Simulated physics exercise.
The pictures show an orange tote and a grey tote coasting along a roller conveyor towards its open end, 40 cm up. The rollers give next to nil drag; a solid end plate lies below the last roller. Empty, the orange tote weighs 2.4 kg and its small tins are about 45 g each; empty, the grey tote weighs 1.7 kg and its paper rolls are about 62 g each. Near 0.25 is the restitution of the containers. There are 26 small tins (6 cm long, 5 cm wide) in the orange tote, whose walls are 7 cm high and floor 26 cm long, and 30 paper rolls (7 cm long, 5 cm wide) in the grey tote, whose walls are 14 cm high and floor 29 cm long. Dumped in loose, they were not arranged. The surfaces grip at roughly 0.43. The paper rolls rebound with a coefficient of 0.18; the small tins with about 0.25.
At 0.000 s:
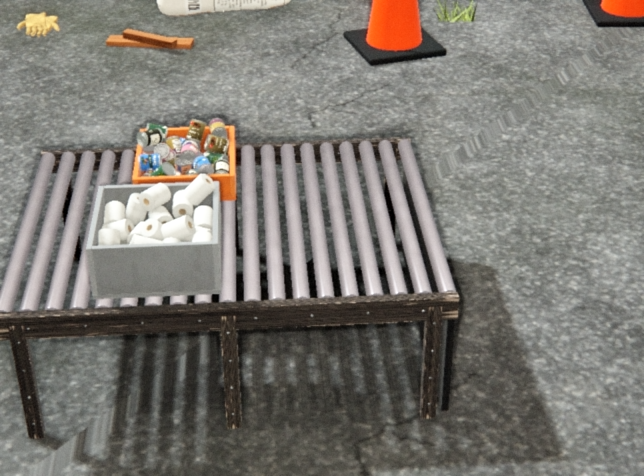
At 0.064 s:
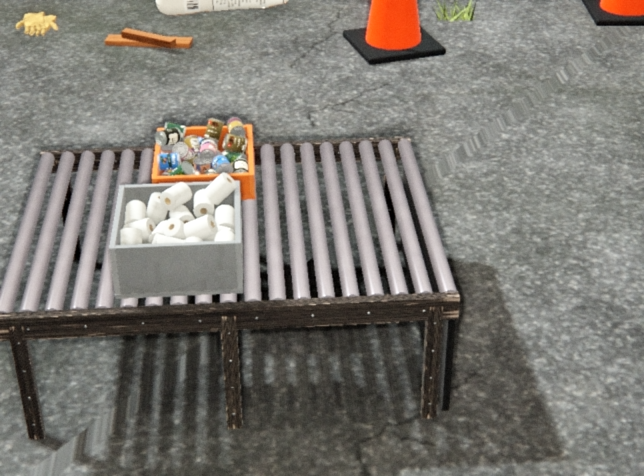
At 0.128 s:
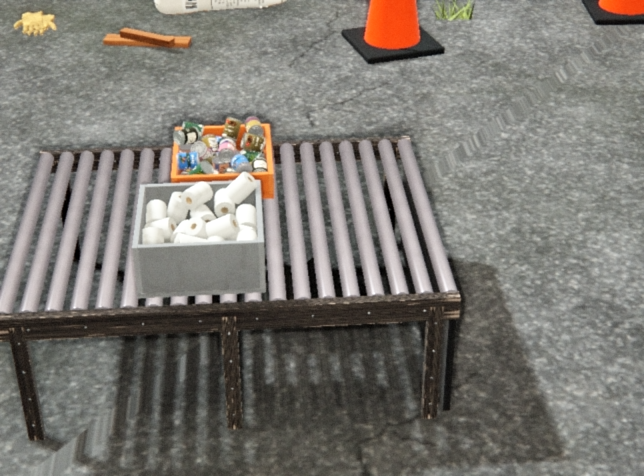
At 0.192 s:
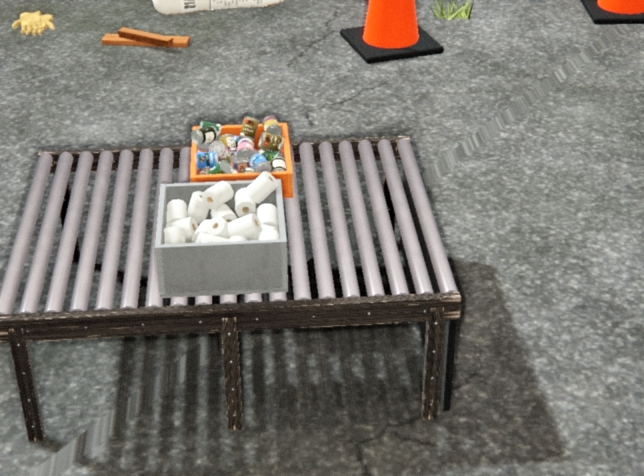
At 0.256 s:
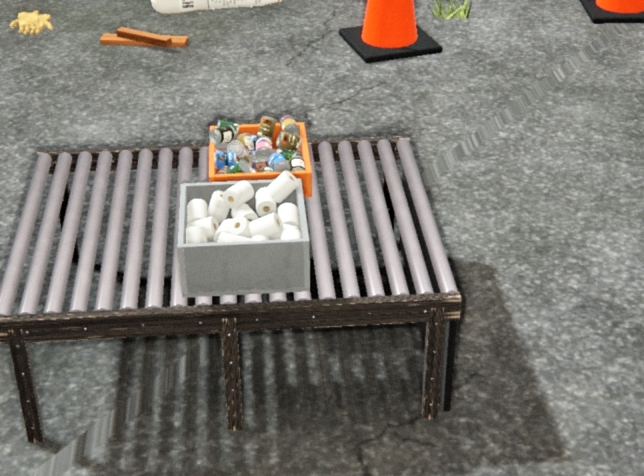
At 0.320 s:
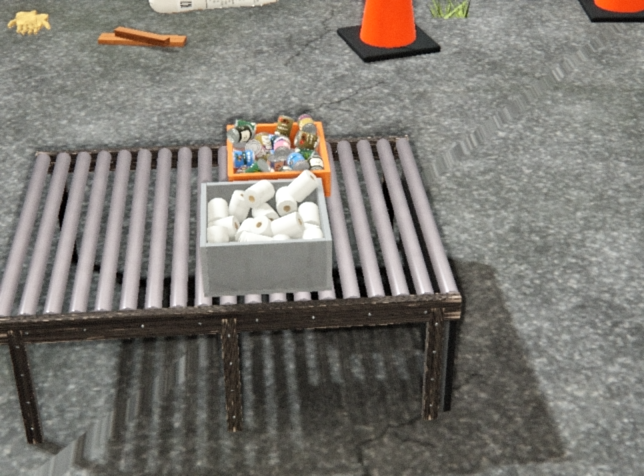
A grey tote of white paper rolls and an orange tote of small tins slid steadily rightward together along a roller conveyor, while their jumbled loads stayed inside.
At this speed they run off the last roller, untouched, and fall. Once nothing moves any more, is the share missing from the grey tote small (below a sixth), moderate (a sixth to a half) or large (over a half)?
It is large.
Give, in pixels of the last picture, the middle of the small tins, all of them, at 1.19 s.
Centre: Around (518, 237) px.
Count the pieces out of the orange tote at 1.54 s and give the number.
About, orange tote: 12.
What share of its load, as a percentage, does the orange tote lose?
I'd put the orange tote at some 40 per cent.
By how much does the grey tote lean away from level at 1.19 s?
It leans about 50°.
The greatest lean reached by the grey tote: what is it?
Roughly 95 degrees.
After 0.63 s, the overhang begins.
After 0.99 s, the orange tote leans 21° with 0 of 26 out and the grey tote leans 7° with 0 of 30 out.
After 1.19 s, the orange tote leans 50° with 9 of 26 out and the grey tote leans 50° with 1 of 30 out.
After 1.54 s, the orange tote is level with 11 of 26 out and the grey tote has gone over with 8 of 30 out.
Outcome (at 1.93 s), the orange tote is level with 11 of 26 out and the grey tote has gone over with 19 of 30 out. Asked share, 19 of 30, 63 per cent.
